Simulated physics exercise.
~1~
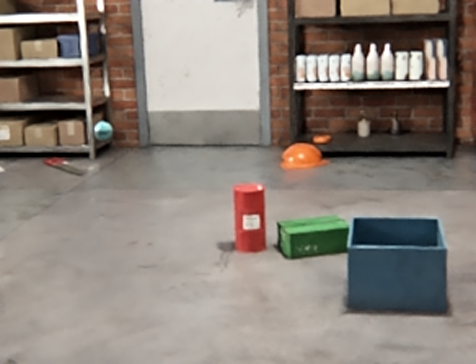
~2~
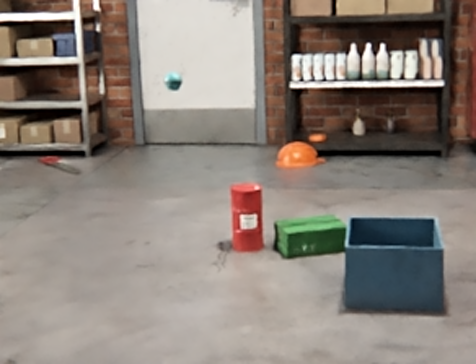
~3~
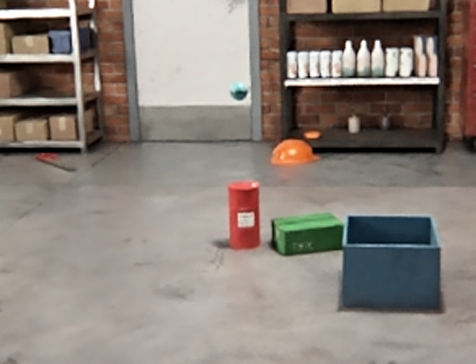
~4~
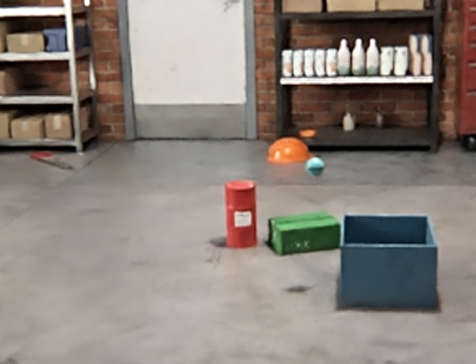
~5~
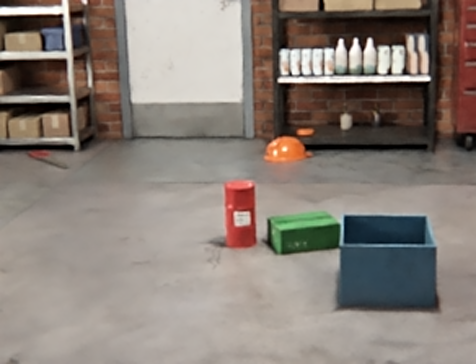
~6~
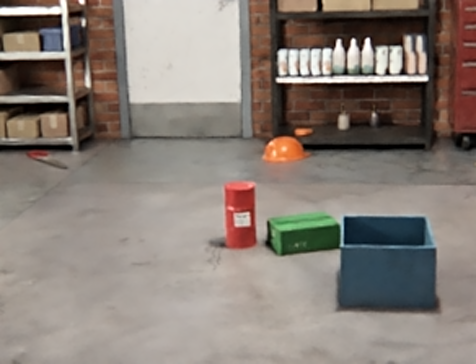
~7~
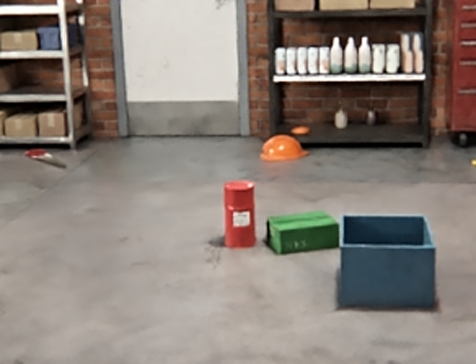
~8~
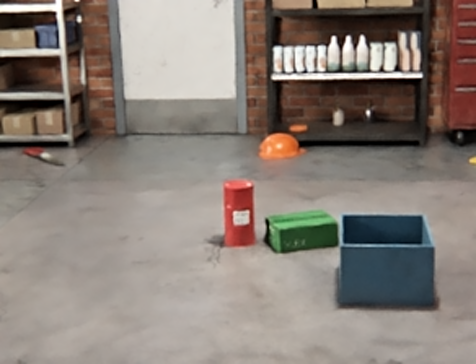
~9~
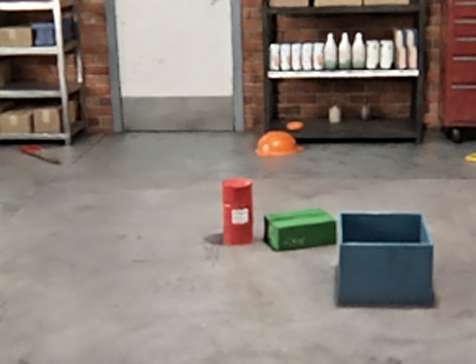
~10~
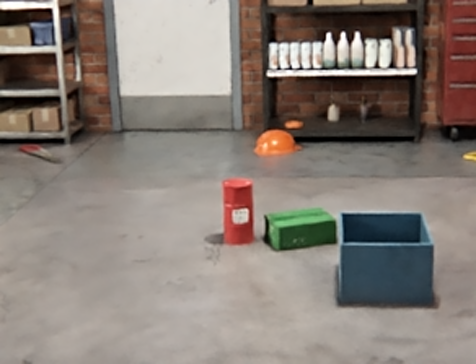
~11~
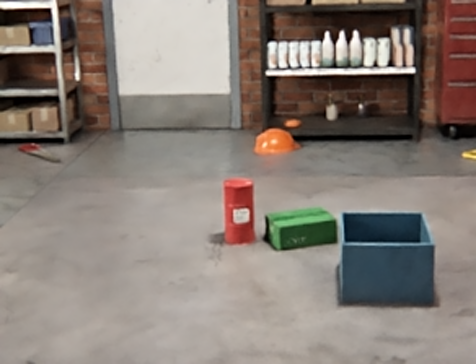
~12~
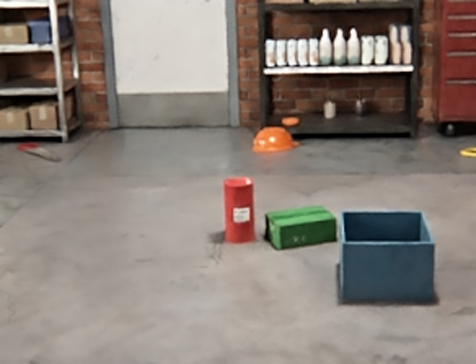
In a brick-walled storeroom, a small turquoise ball flies rightward past a door, dips near an orange hard hat and drops out of sight towards an open blue box, while a red canister and green parcel stay standing and the ball does not reappear.
